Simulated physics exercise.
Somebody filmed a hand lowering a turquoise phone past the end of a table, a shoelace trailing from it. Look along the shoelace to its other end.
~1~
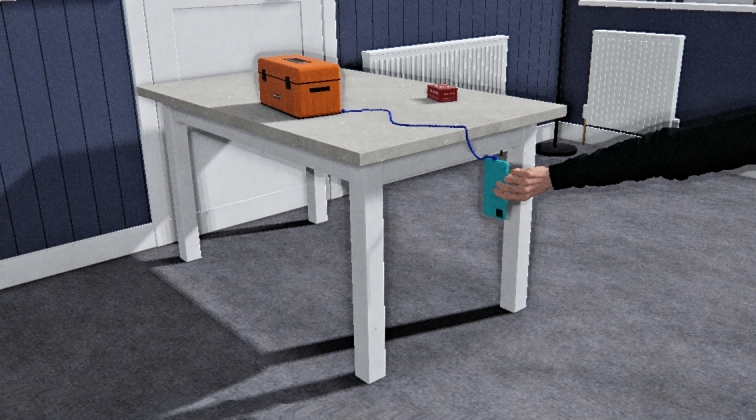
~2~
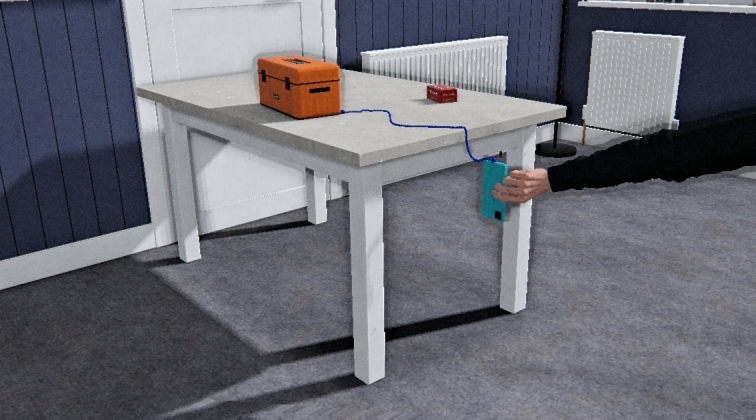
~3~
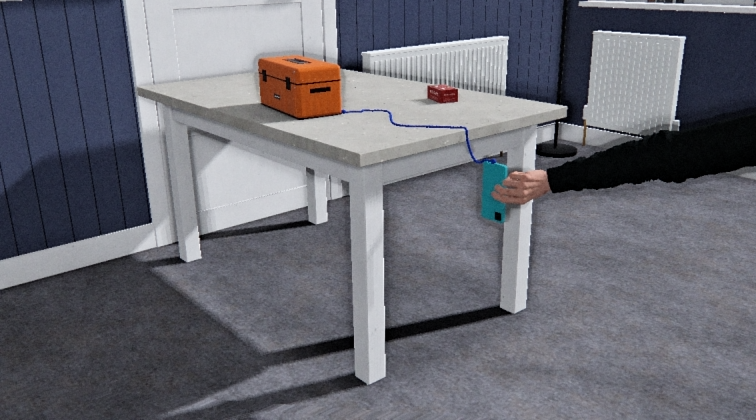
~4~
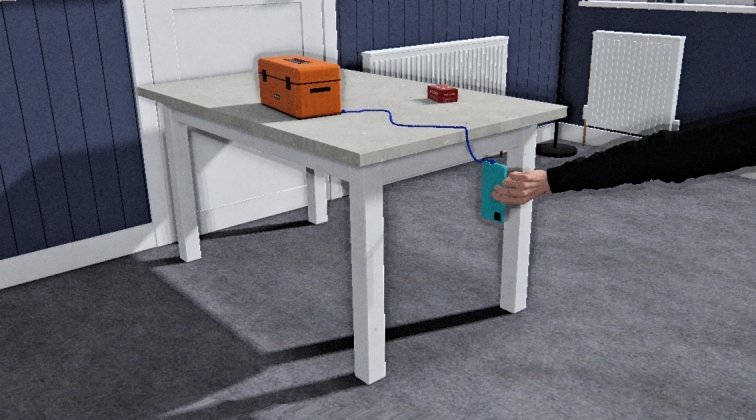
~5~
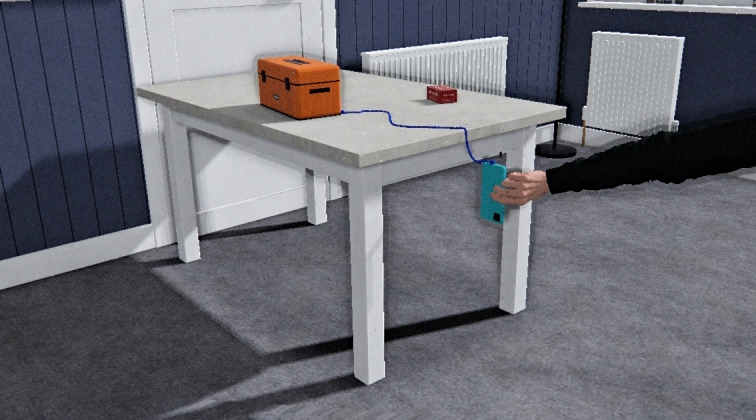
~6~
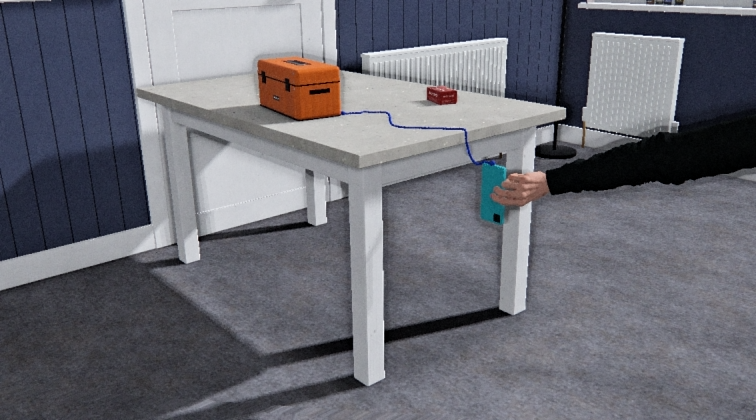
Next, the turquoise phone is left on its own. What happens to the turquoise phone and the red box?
By the end the turquoise phone has stayed suspended, and the red box has held its position.
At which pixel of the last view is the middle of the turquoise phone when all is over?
About (470, 256).
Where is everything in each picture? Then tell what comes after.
Turquoise phone (496, 189); orange toolbox (297, 61); red box (442, 86), in the first frame.
Turquoise phone (495, 191), in the second frame.
Turquoise phone (494, 192), in the third frame.
Turquoise phone (494, 192); shoelace through (388, 112) (397, 125), in the fourth frame.
Turquoise phone (493, 193); shoelace through (388, 113) (396, 125), in the fifth frame.
Turquoise phone (493, 194); orange toolbox (297, 63); red box (442, 89); shoelace tied to the toolbox, with little slack, in the sixth frame.
Then, 1.00 s past the final frame, phone in the air near (453, 253); toolbox still; box still.
Then, 1.90 s past the final frame, phone in the air near (411, 255); toolbox still; box still.
When it is over, phone in the air near (470, 256); toolbox still; box still. The turquoise phone hangs in the air and the red box remains where it stands.
